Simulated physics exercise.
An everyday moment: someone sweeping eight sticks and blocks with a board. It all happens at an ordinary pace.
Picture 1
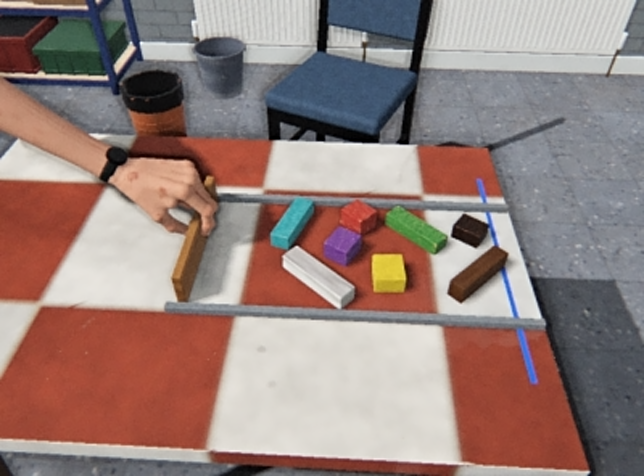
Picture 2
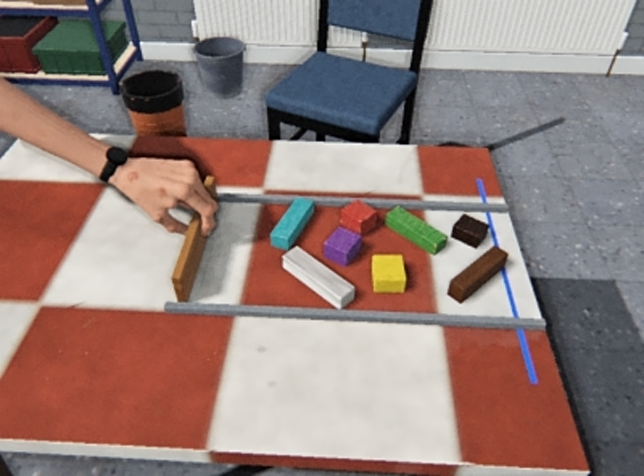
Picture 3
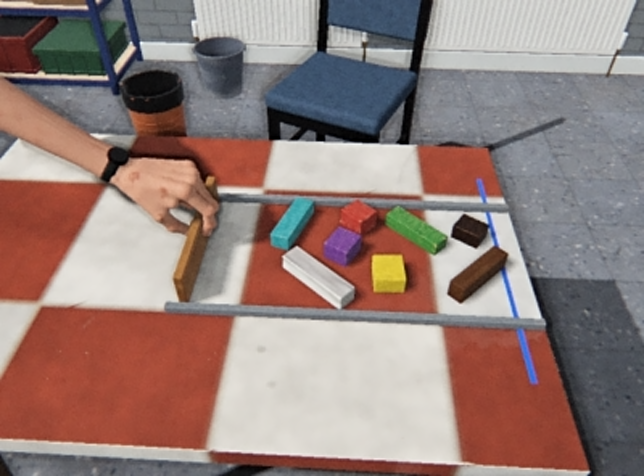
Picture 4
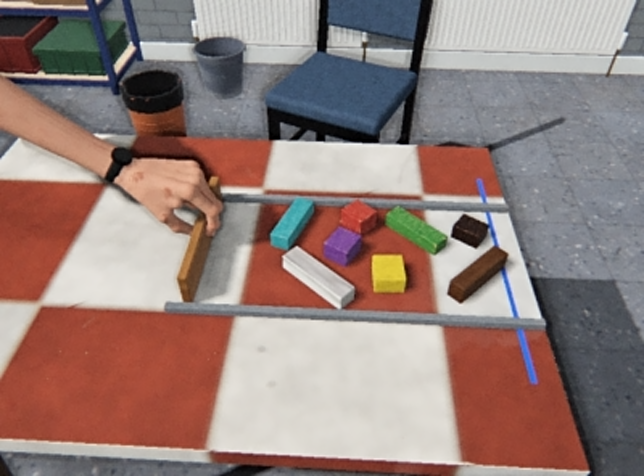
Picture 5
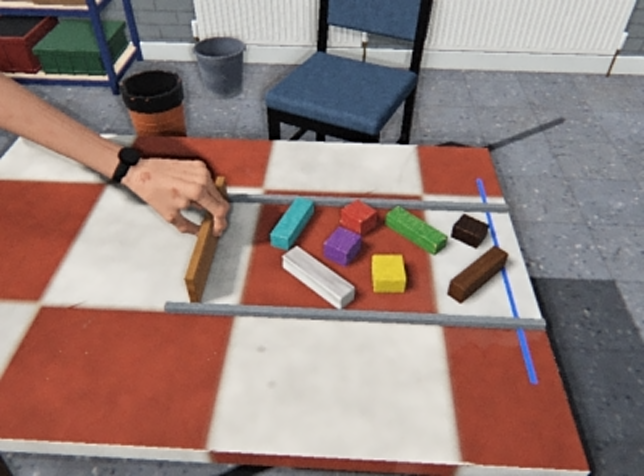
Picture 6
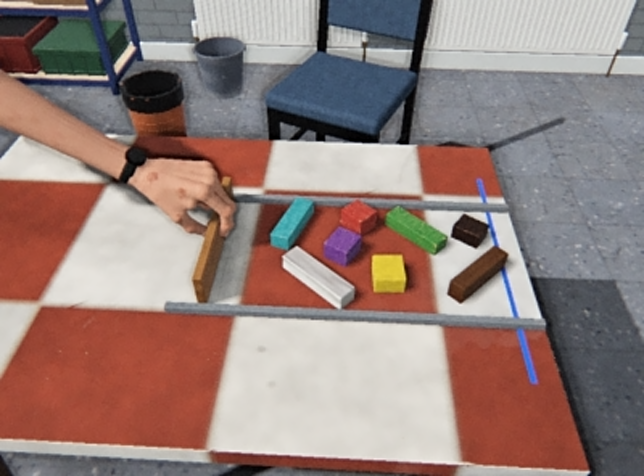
A hand slides a wooden board slightly right toward colourful blocks lying still on a table.
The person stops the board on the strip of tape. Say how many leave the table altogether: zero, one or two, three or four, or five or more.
Outcome: The number that fall off is five or more.
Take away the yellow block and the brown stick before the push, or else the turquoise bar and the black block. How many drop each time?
4 in the first case, 3 in the second.
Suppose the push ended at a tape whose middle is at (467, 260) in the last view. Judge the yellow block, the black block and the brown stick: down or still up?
The yellow block does not fall; the black block falls; the brown stick is lost.
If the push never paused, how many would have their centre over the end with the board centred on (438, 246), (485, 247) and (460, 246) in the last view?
Past the end: 0, 4 and 2.
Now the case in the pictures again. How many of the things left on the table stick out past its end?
Overhanging: 1.
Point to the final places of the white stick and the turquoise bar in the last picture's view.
The white stick at (529, 284), the turquoise bar at (504, 228).
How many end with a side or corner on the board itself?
It touches 2.
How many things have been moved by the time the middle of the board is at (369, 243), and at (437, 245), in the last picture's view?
The counts are 6 and 8.
Soon after, none off yet; black block at rest near (470, 231); brown stick at rest near (478, 274); green bar at rest near (417, 230).
In the end, the number that fall off is five or more; gone, purple block, red block, yellow block, green bar, brown stick and black block.
